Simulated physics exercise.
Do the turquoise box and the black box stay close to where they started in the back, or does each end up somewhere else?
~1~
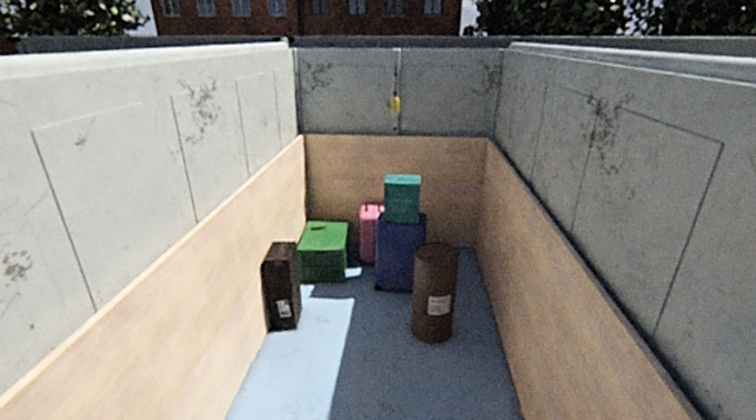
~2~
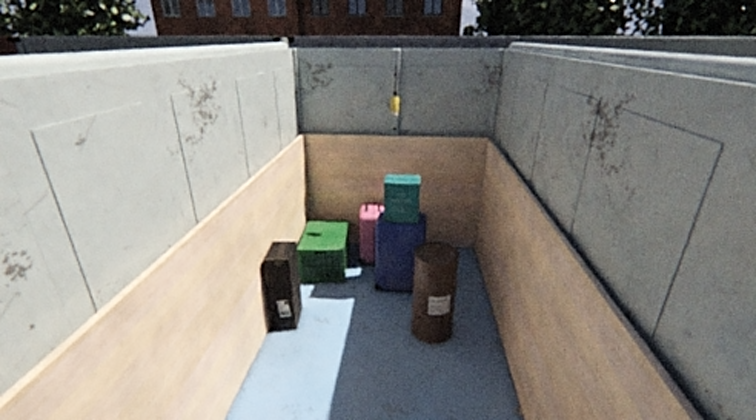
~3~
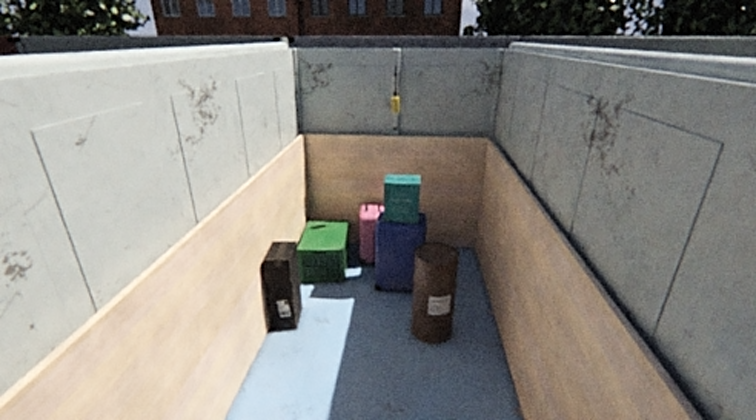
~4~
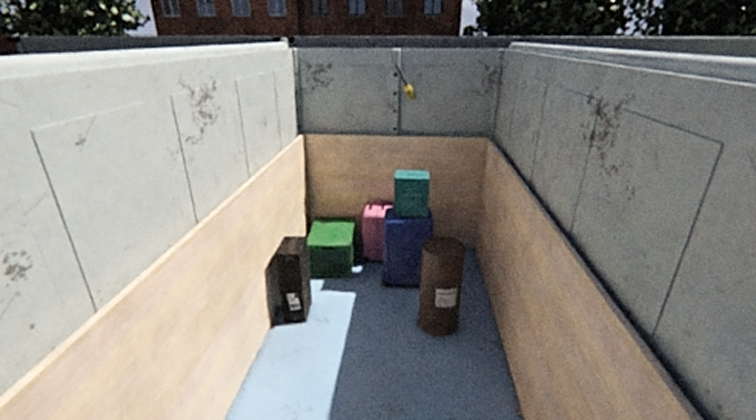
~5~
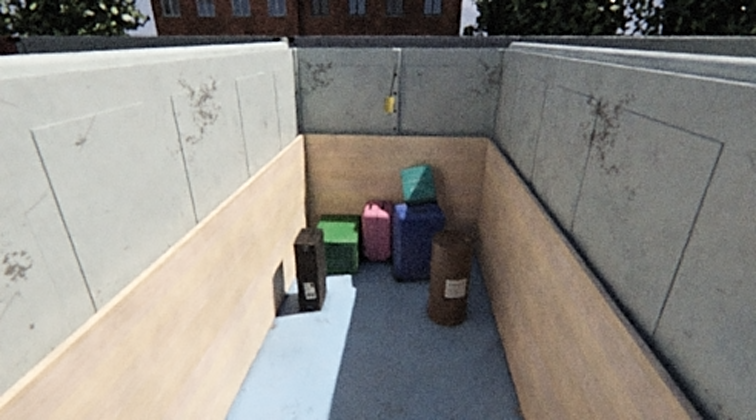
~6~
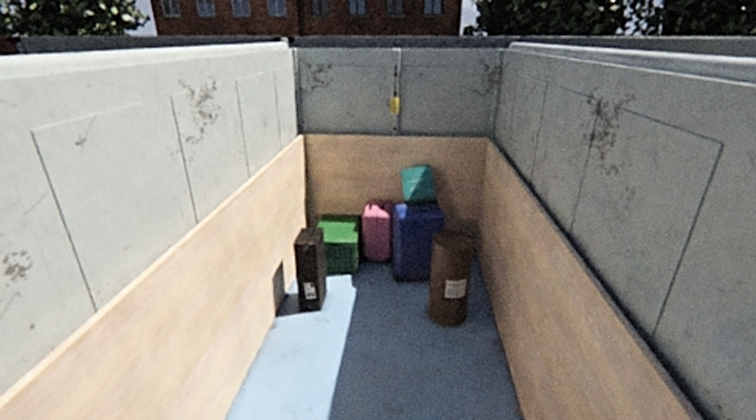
Both end up somewhere else. The black box slid away from its starting place towards the far end and to the right, and the turquoise box shifted that way too and tipped over.
